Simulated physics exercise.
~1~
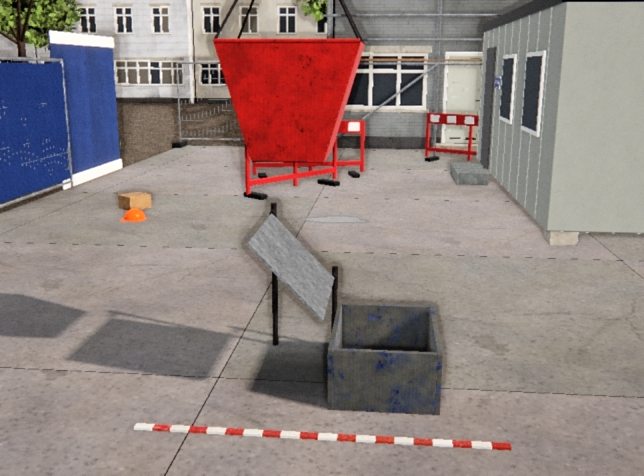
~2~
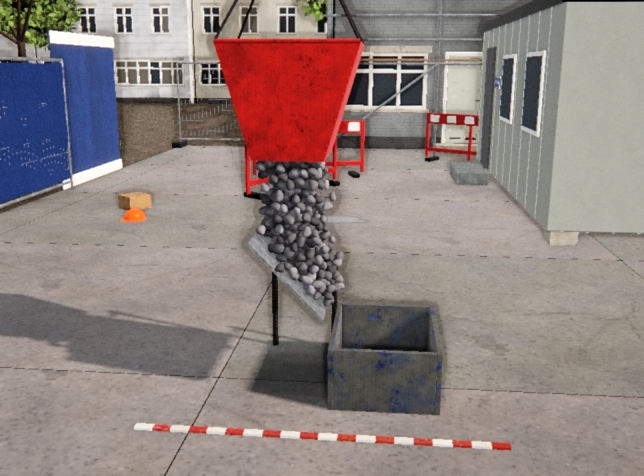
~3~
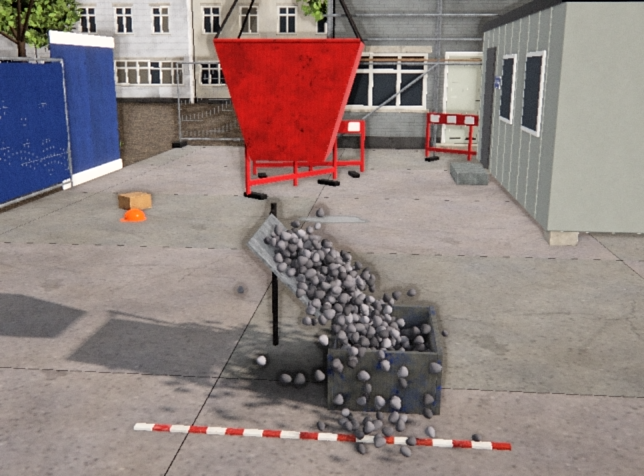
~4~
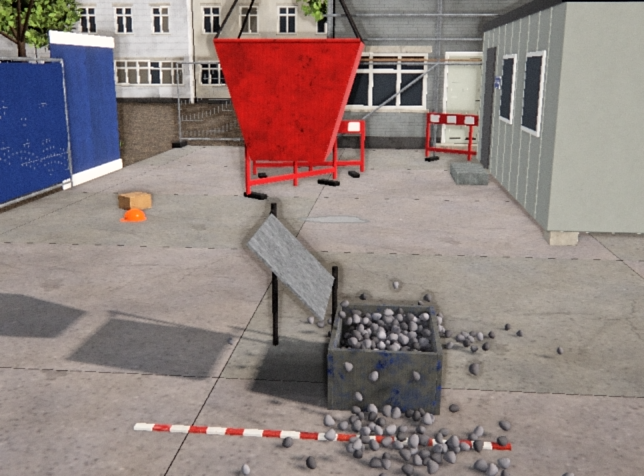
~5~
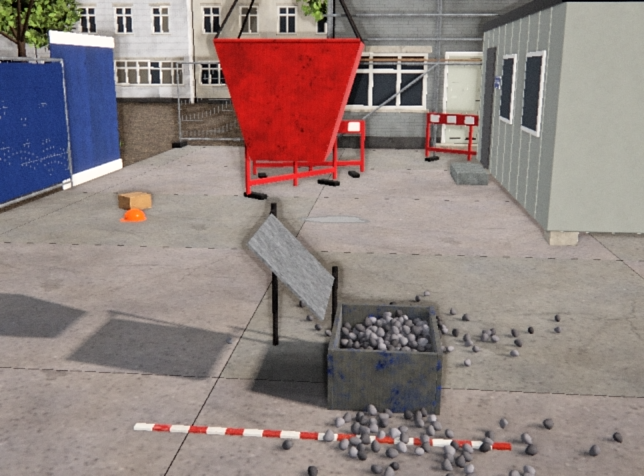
Red skip dropping grey cobbles onto a sloping steel plate, most sliding into an open bin, others scattering on the ground.
